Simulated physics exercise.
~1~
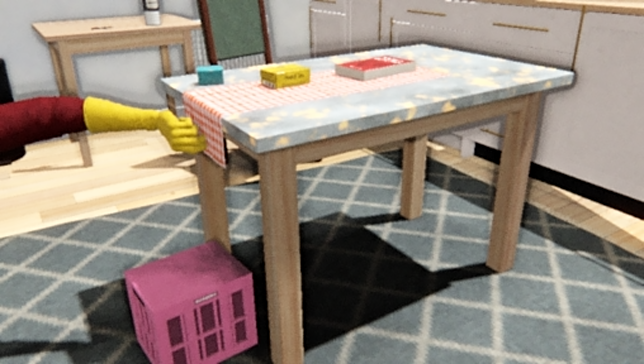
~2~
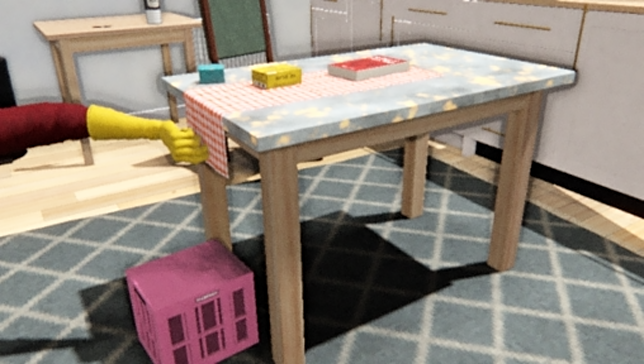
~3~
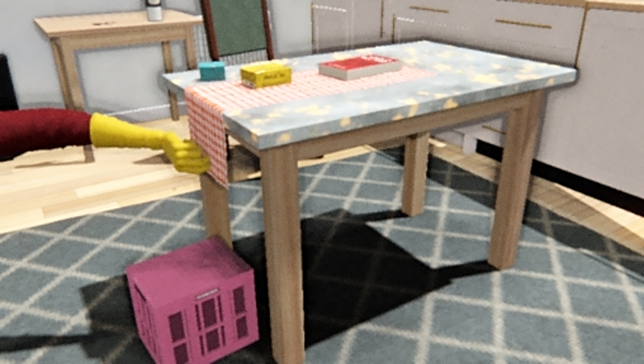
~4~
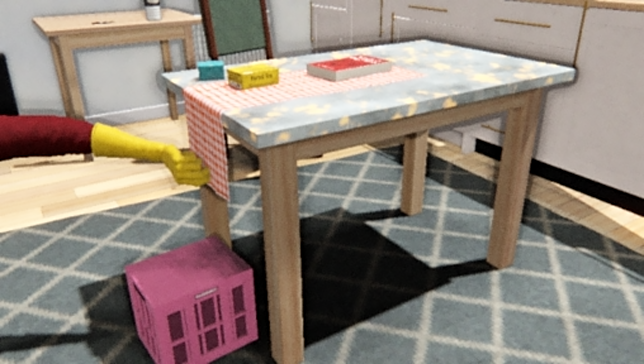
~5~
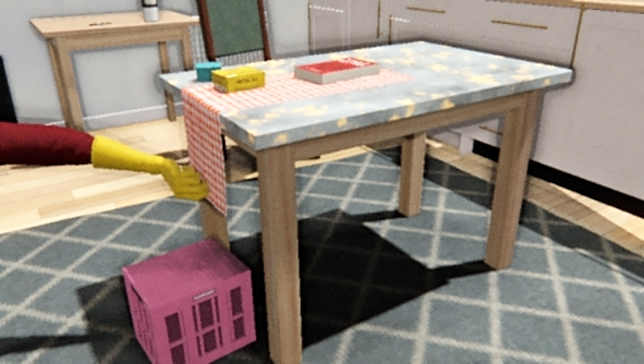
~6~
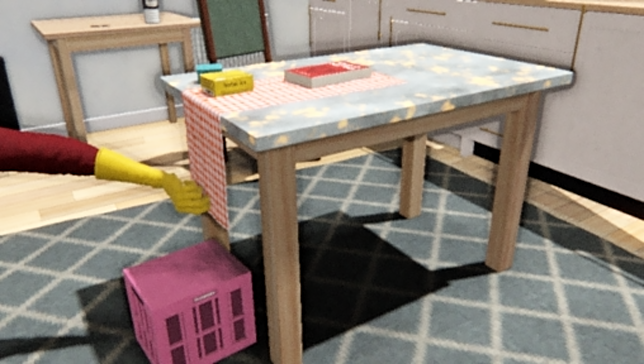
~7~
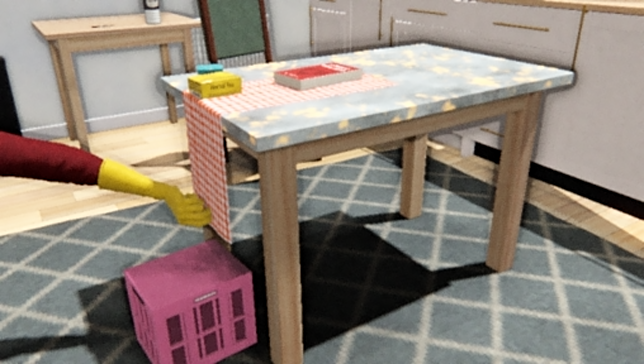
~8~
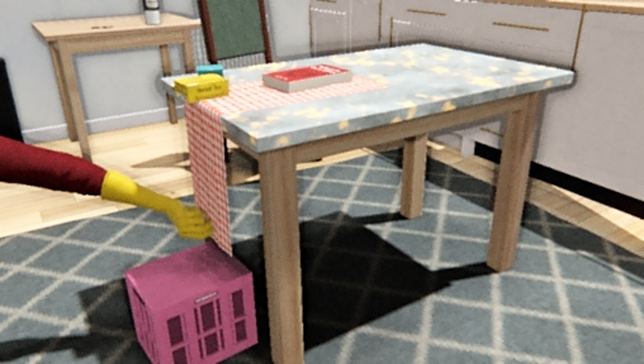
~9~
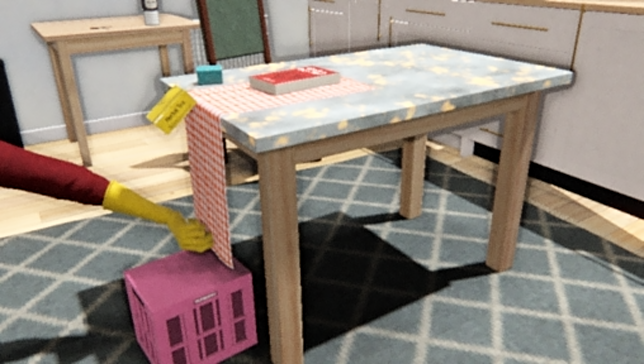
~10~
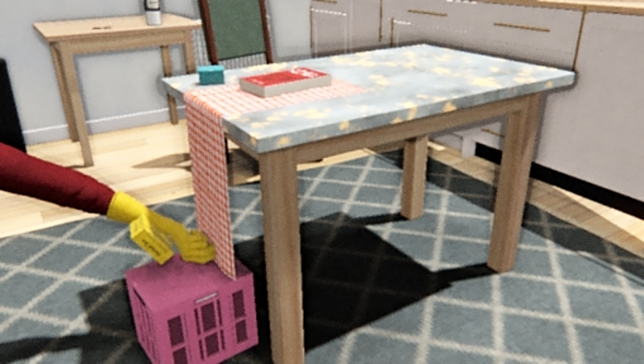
The clip opens on a table with a turquoise block, a yellow packet and a red book near an orange-and-white checked tea towel, its end gripped by a yellow-gloved hand above a pink crate. The hand slowly draws the hanging cloth downward, and the packet and book slide left with it. The turquoise block stays put as the packet passes in front of it. The packet then tips over the table's left end and drops toward the gloved hand. Finally, the cloth's hem reaches the crate, while the block and book remain on the table.
